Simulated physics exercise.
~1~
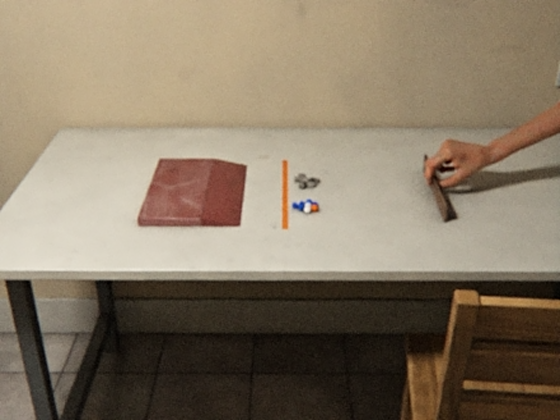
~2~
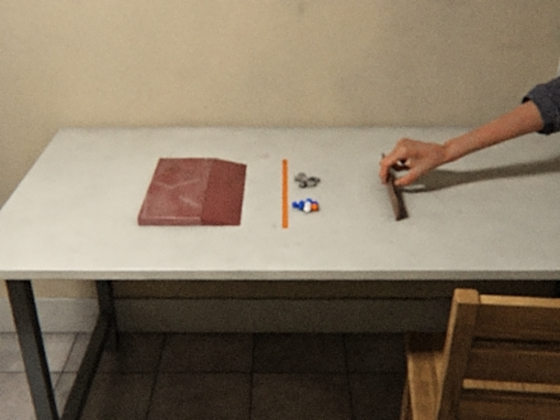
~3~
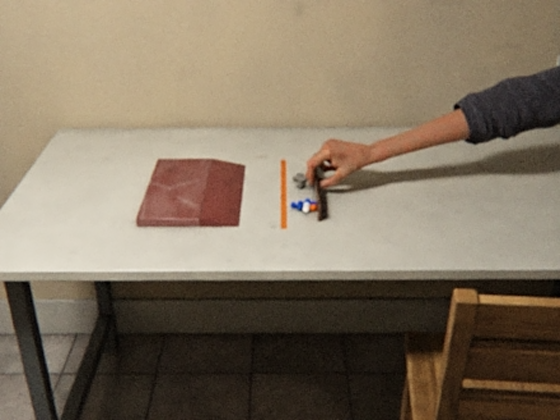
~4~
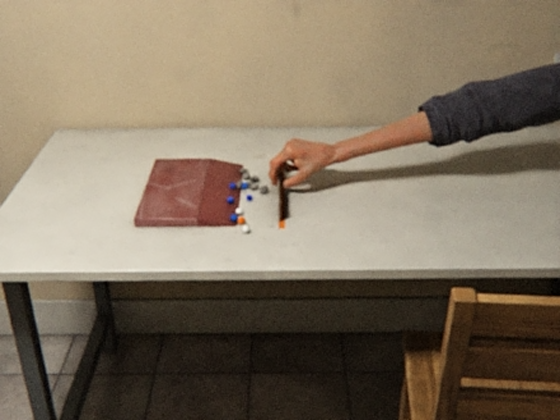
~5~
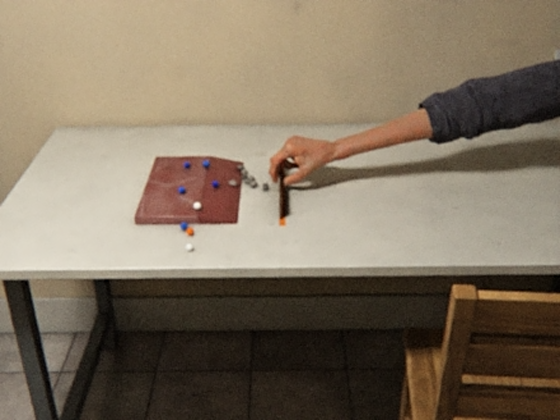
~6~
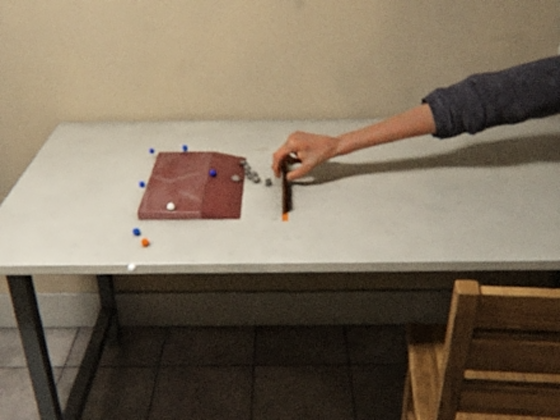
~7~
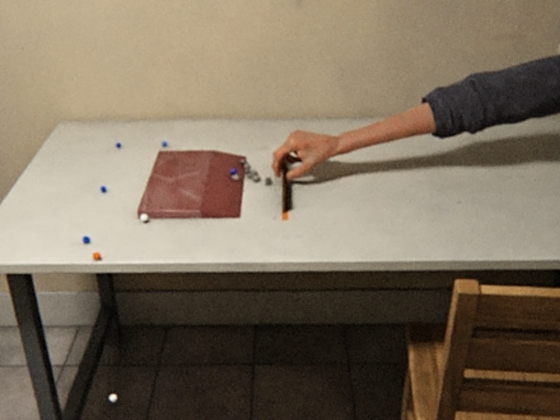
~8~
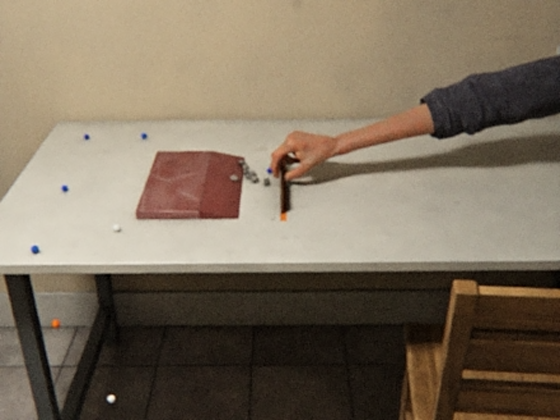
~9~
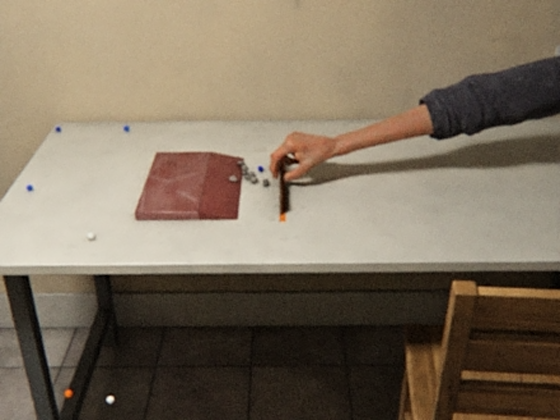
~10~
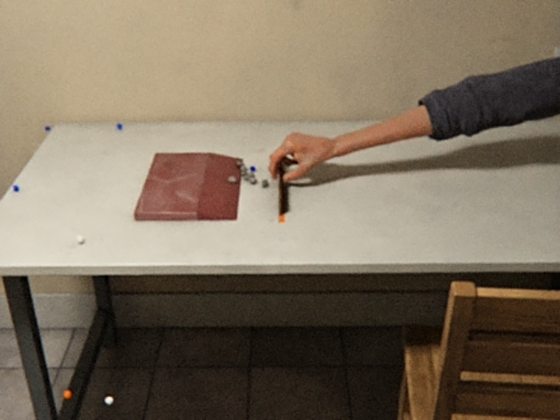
Hand sweeping a dark strip left to orange tape, sending blue, white and orange bits past a red wedge, grey ones mostly stopping short.
